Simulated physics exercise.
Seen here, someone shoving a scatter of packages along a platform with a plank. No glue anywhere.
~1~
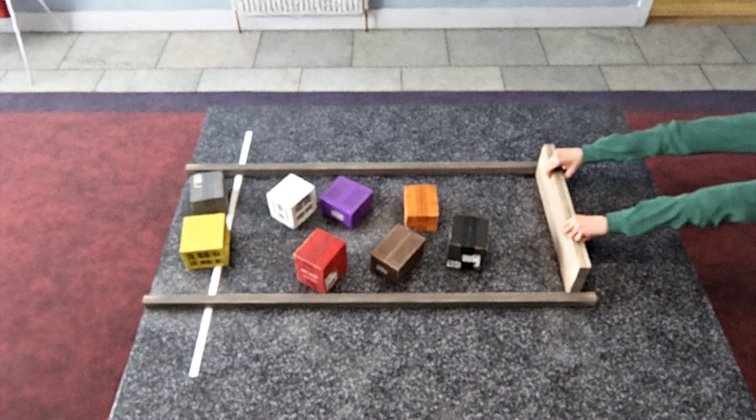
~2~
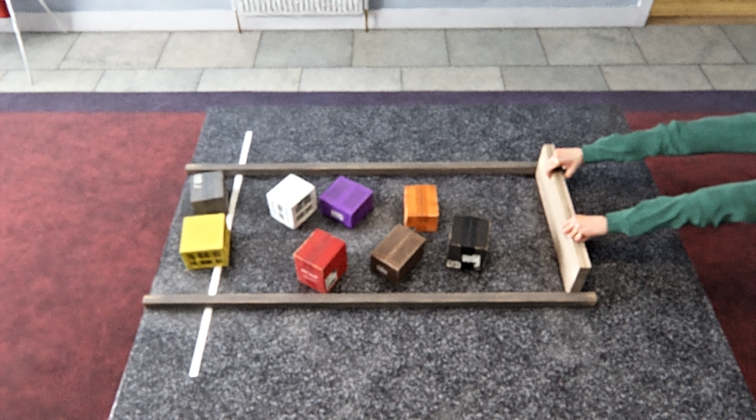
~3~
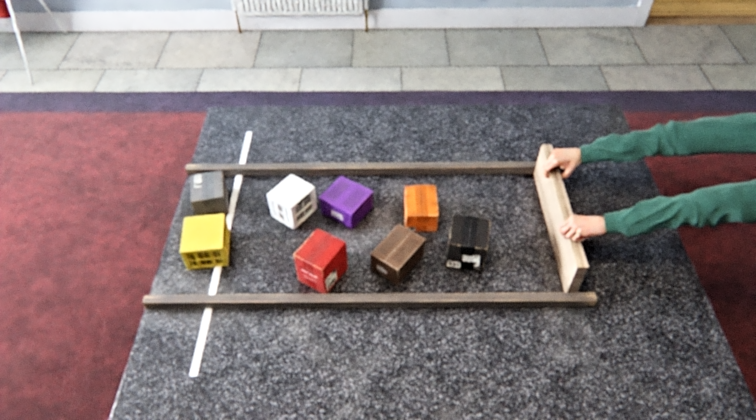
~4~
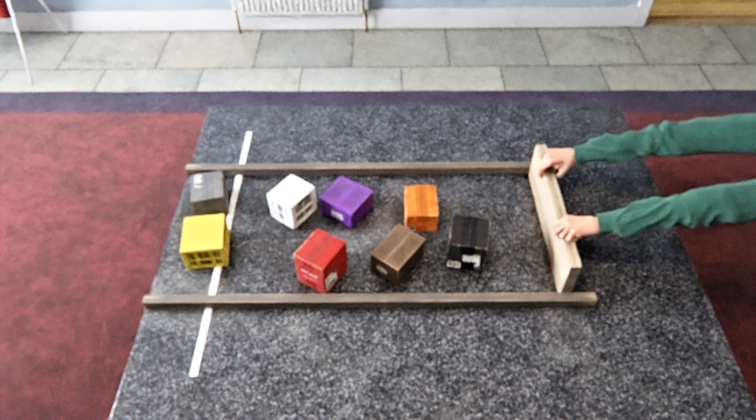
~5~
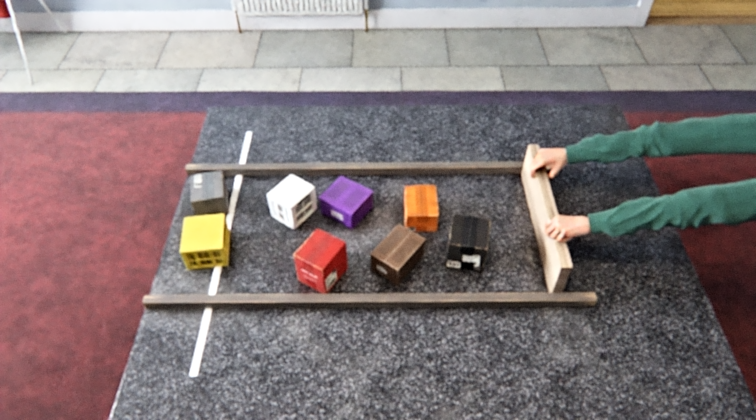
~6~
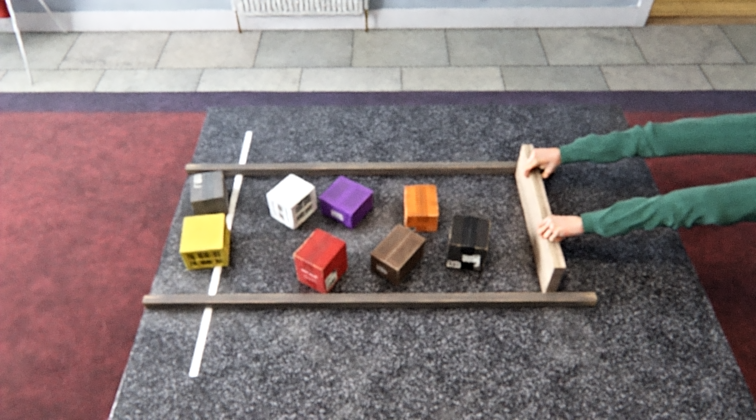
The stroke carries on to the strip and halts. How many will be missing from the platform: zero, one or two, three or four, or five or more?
As it turns out, the number that fall off is three or four.
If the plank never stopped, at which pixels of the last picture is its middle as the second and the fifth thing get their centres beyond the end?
About (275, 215), then (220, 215).
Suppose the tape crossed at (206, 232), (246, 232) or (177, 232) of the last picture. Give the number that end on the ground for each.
In that order 6, 4 and 8.
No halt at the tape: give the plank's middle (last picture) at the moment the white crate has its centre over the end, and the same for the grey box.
Near (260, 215) and (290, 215).
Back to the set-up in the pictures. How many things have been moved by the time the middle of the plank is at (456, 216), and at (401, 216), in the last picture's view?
The counts are 2 and 5.
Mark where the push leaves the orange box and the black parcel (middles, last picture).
The orange box stops around (212, 210); the black parcel around (198, 247).
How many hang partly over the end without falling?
2 of them.
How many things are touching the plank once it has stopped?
In contact: 2.
Soon after, none off yet; grey box at rest near (210, 195); yellow crate at rest near (206, 241); white crate at rest near (293, 202).
By the end, the number that fall off is three or four; fallen, red parcel, white crate, yellow crate and grey box.
